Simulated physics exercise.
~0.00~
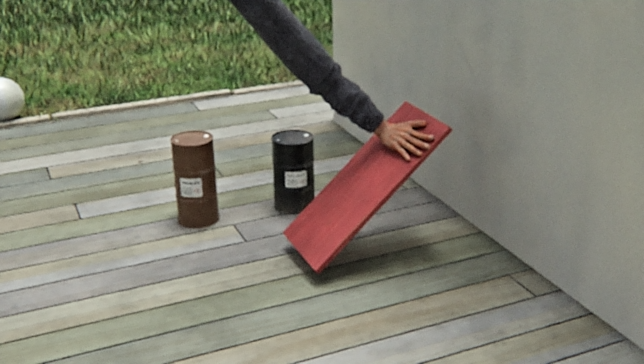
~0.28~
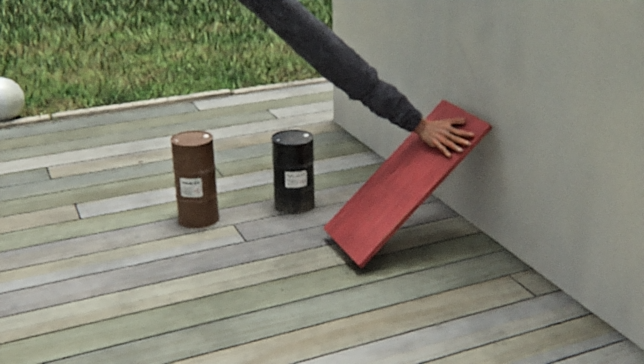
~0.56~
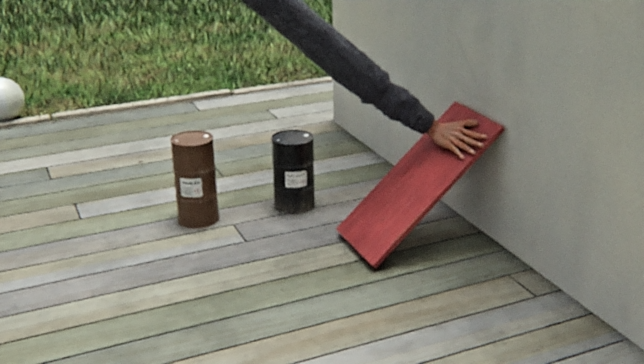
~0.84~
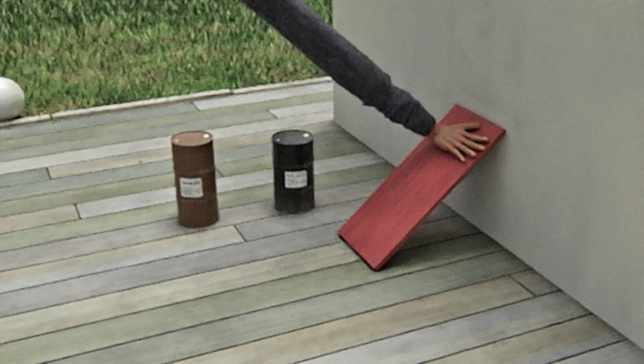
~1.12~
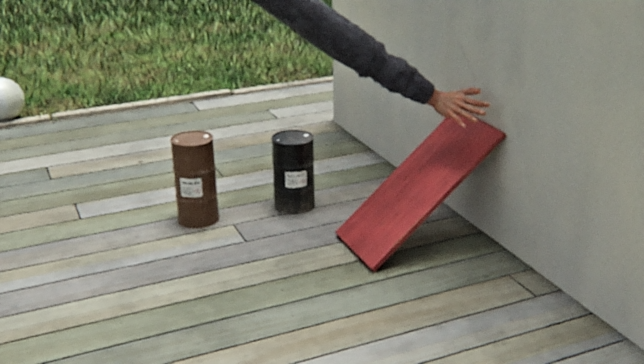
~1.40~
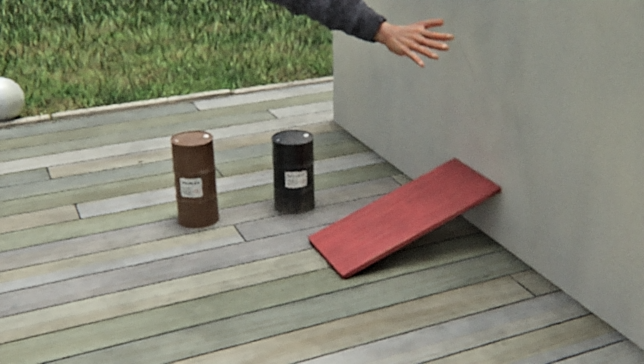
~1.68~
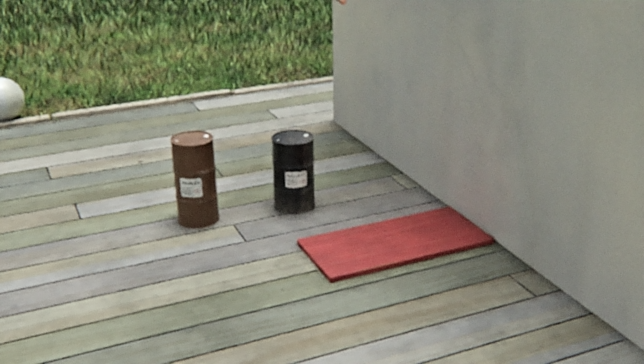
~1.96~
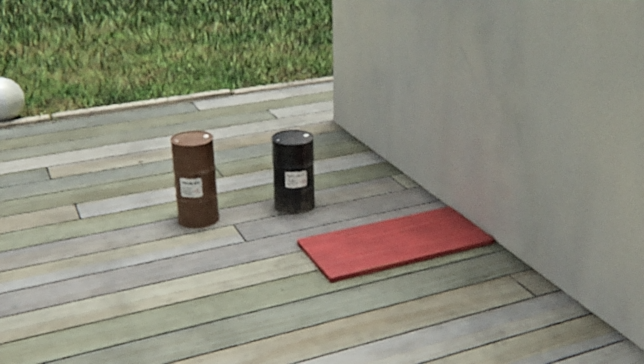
A long red board is held at a slant by a hand on its upper end and moved right toward a plain gray wall, while a brown canister and a black canister stand on the wooden deck to the left. The hand rests the board's top against the wall and steadies it there. Then the fingers let go and the arm draws back. The board slides down the wall, its lower end slipping left across the planks. It ends flat on the deck beside the wall, with both canisters still upright in their places.
